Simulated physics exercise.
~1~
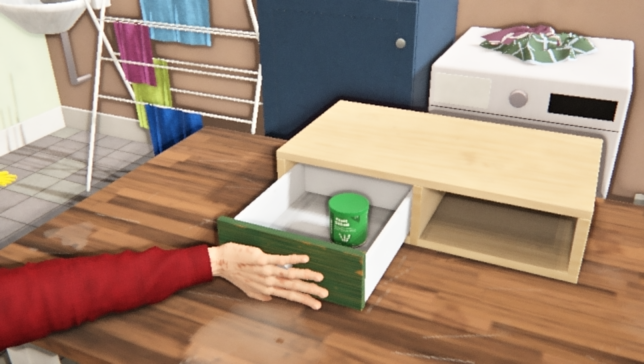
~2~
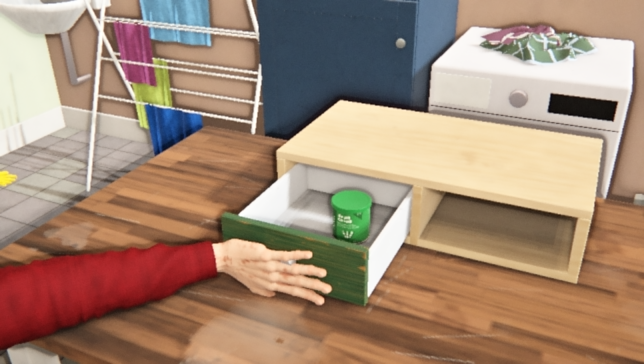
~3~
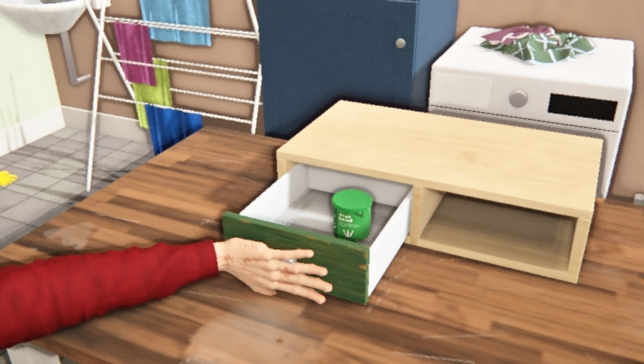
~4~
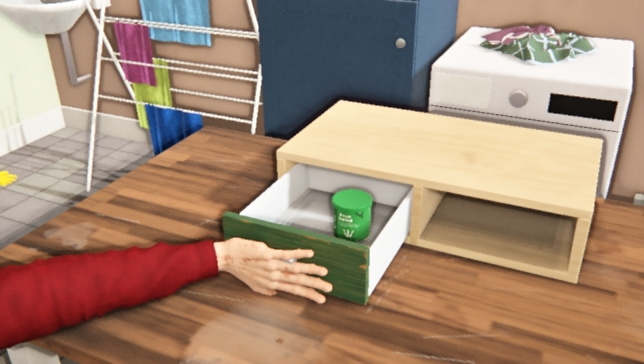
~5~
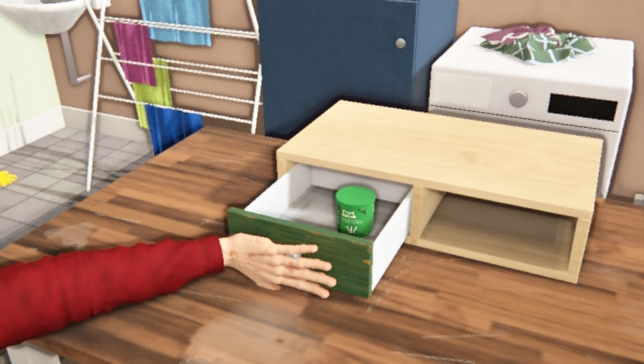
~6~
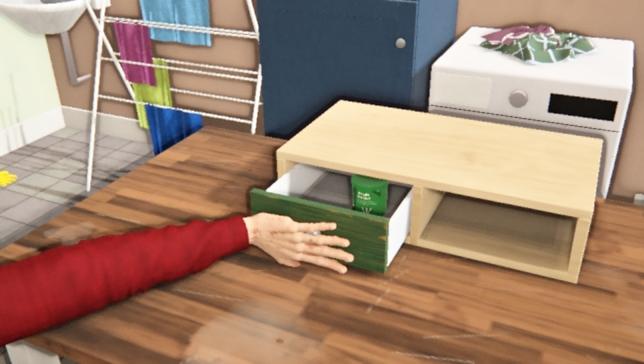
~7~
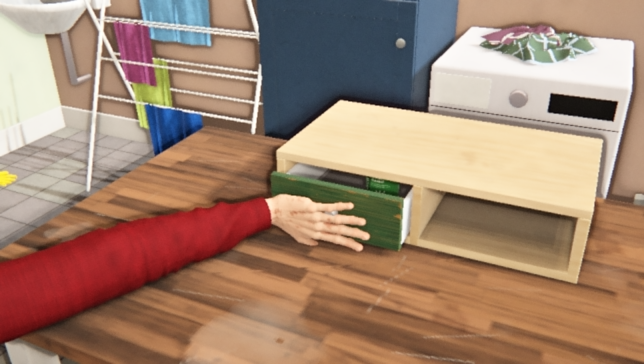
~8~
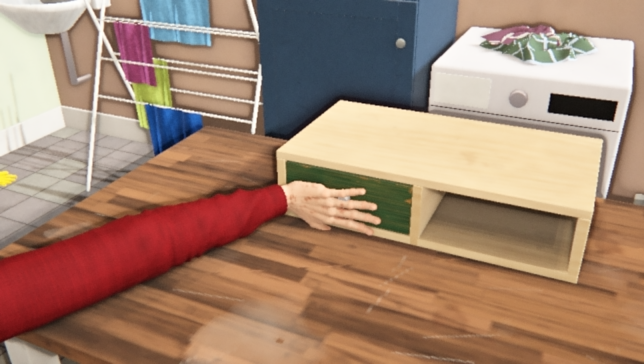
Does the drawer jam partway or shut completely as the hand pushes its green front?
The drawer shuts completely, going all the way into the cabinet with the green pot inside.
